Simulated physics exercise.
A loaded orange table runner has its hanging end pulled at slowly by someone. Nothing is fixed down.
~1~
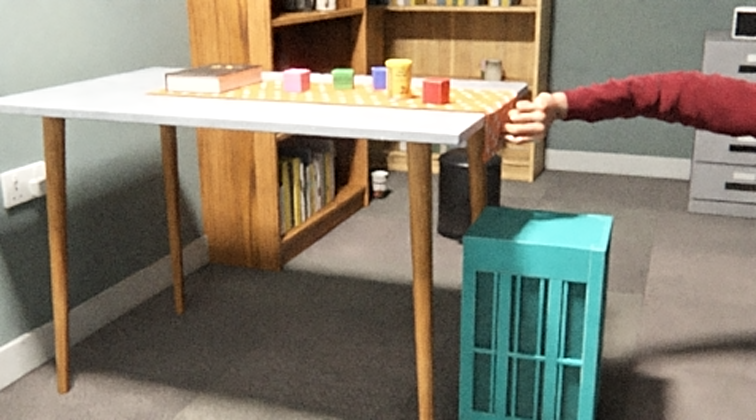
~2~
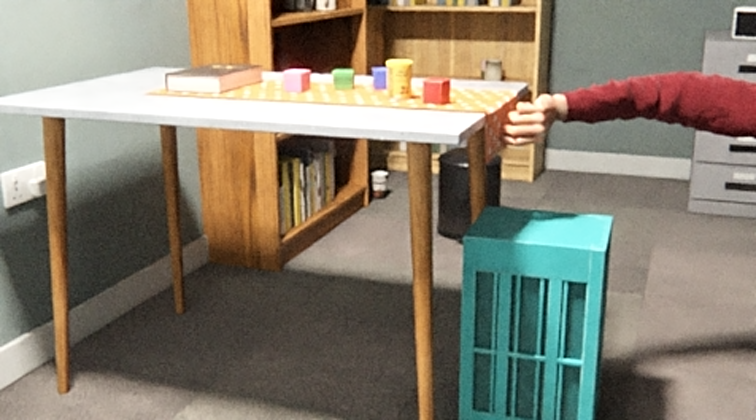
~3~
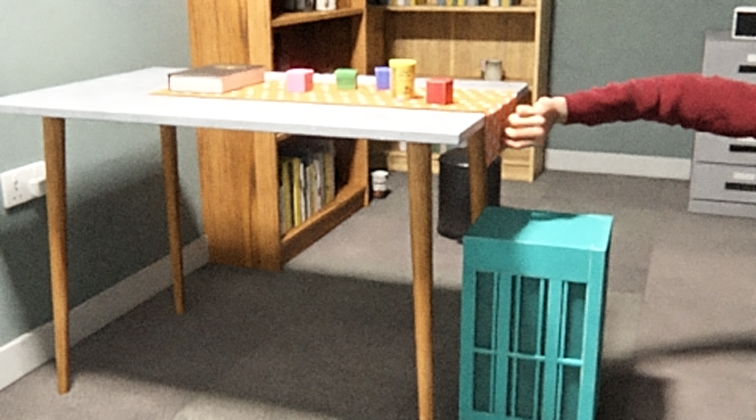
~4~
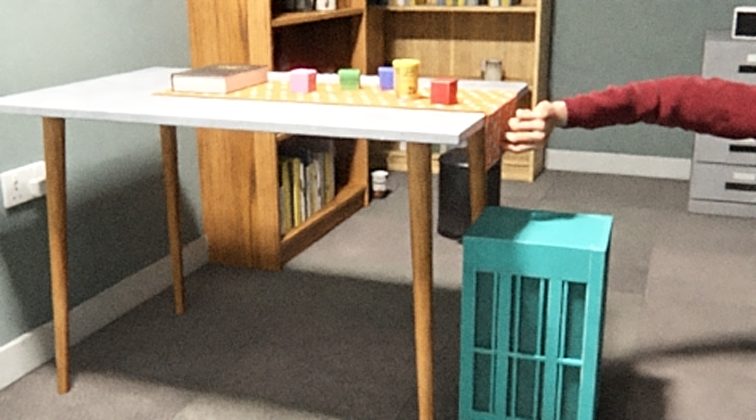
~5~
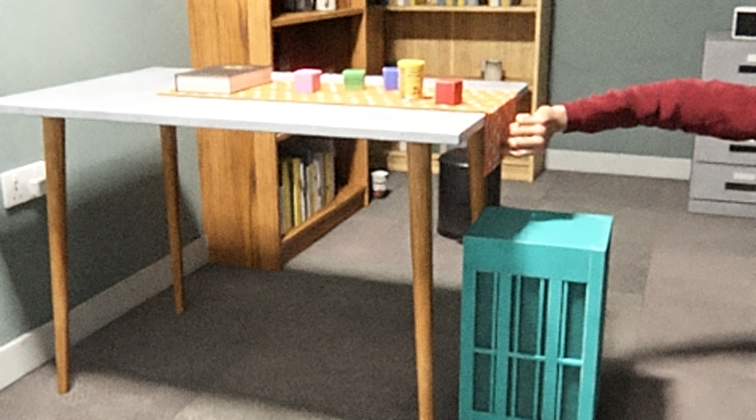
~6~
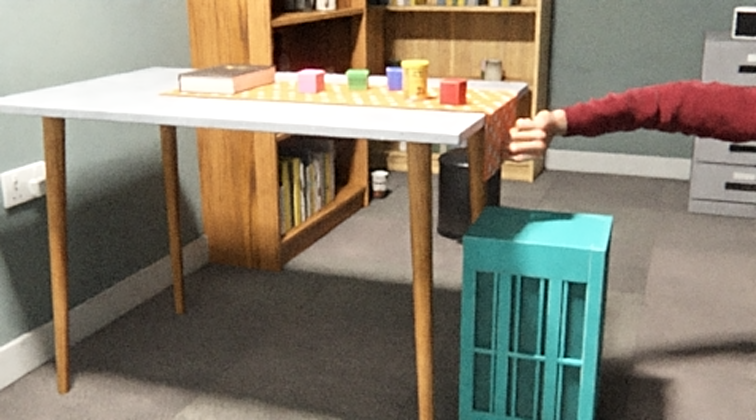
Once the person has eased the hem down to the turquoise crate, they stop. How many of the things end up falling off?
The count that falls away is going to be one.
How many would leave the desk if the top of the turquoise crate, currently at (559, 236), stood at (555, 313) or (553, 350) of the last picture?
Result: 3; 4.
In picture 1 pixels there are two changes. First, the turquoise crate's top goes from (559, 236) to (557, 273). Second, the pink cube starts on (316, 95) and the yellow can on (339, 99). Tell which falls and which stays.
The pink cube? Safe. The yellow can? Safe.
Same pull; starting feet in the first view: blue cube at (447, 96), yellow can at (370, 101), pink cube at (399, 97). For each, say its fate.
The blue cube tumbles off; the yellow can does not fall; the pink cube holds on.
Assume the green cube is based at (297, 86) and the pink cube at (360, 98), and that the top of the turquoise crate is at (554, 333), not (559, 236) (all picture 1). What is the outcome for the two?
The green cube? Safe. The pink cube? Lost.
Early on, hem near (501, 206); all still up.
Midway, hem on the crate; red cube gone.
Finally, hem on the crate; red cube gone. It carries off one.
